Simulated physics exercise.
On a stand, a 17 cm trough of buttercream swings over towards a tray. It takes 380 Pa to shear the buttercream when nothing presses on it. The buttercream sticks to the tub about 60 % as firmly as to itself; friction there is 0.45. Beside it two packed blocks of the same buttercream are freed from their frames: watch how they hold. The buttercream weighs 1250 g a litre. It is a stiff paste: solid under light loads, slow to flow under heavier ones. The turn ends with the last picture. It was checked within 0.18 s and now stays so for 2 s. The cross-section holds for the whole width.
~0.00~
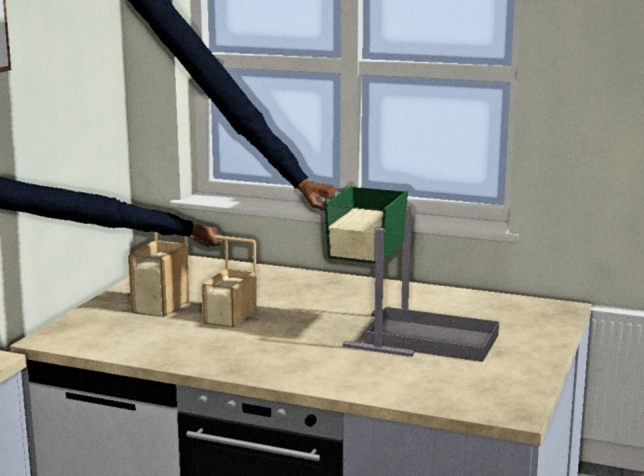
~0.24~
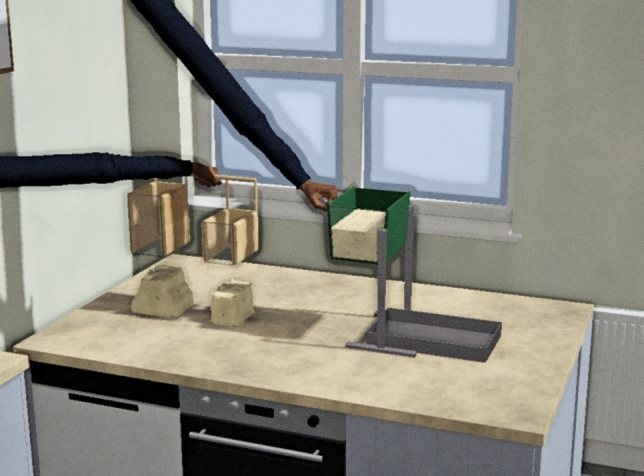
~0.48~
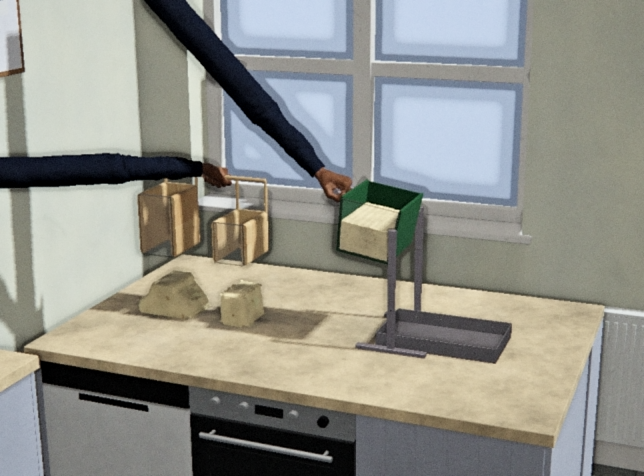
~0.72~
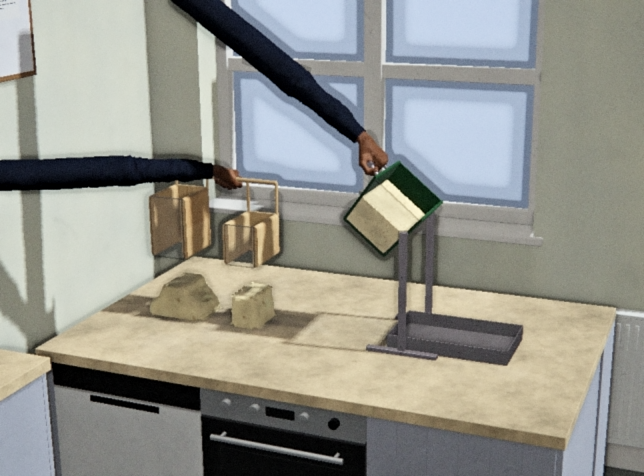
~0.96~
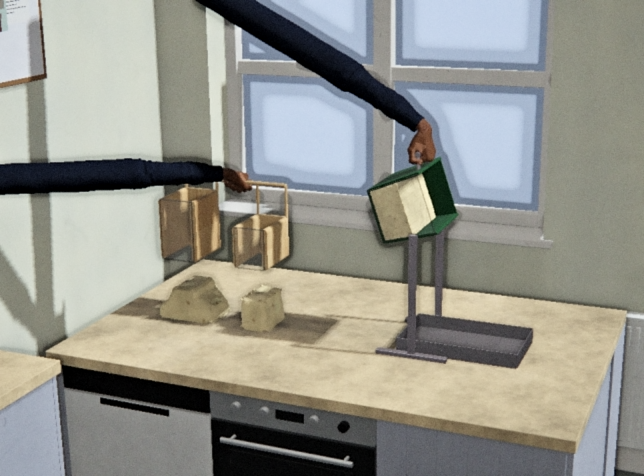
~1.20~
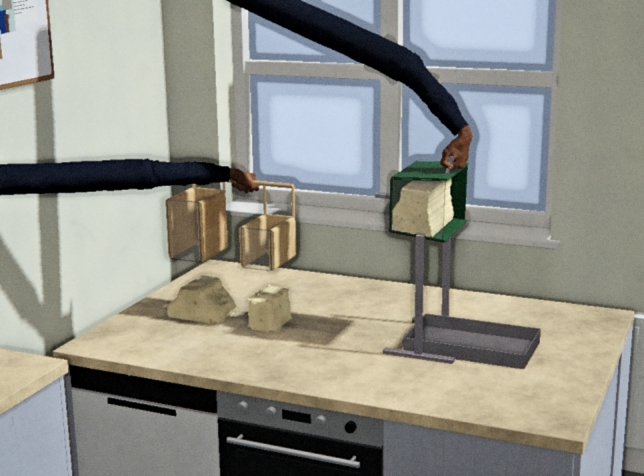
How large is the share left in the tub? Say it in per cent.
Close to 71 per cent.
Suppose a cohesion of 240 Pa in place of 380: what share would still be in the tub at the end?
In that case some 55 per cent.
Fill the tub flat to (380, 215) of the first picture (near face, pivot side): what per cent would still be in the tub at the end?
Then about 40 %.
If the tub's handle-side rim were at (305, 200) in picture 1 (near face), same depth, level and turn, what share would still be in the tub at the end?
In that case some 45 per cent.
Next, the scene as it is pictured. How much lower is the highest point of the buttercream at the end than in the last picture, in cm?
About 7 cm.
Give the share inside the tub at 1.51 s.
Near 85 %.
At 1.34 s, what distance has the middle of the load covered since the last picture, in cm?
Roughly 4 cm.
After 1.34 s, the tub is at 91 degrees and holds 99 %.
After 1.51 s, the tub is at 91 degrees and holds 85 %.
After 1.68 s, the tub is at 91 degrees and holds 73 %.
After 1.85 s, the tub is at 91 degrees and holds 71 %.
After 3.20 s, at the end, the tub is at 91 degrees and holds 71 %.
